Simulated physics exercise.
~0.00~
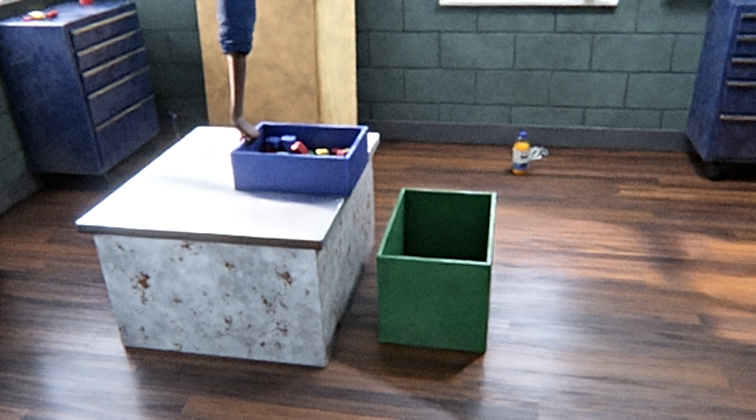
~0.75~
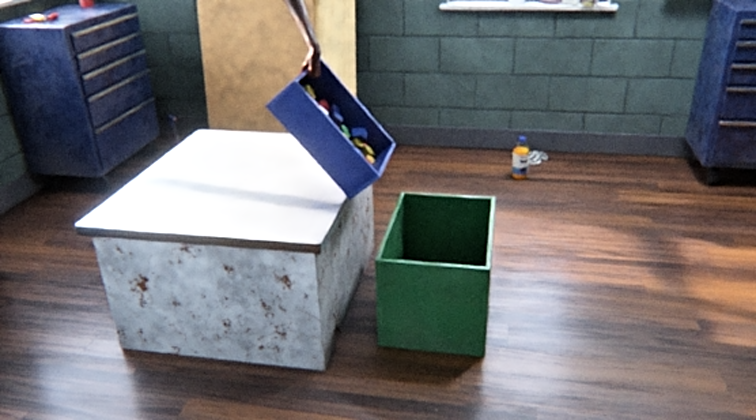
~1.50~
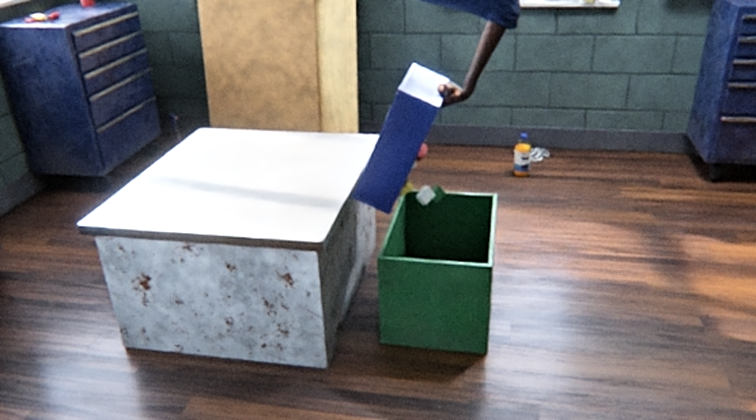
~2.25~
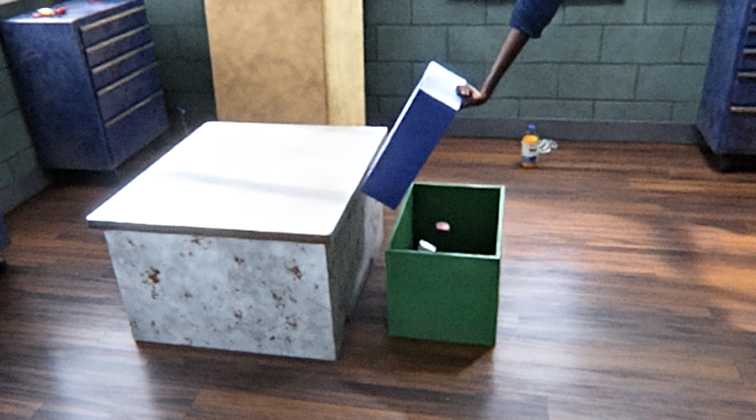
A blue crate of colourful toy bricks was lifted by a hand from the end of a white-topped bench, tilted to the right and tipped steeply over, spilling bricks into the green bin below, where the hand still held it upturned.
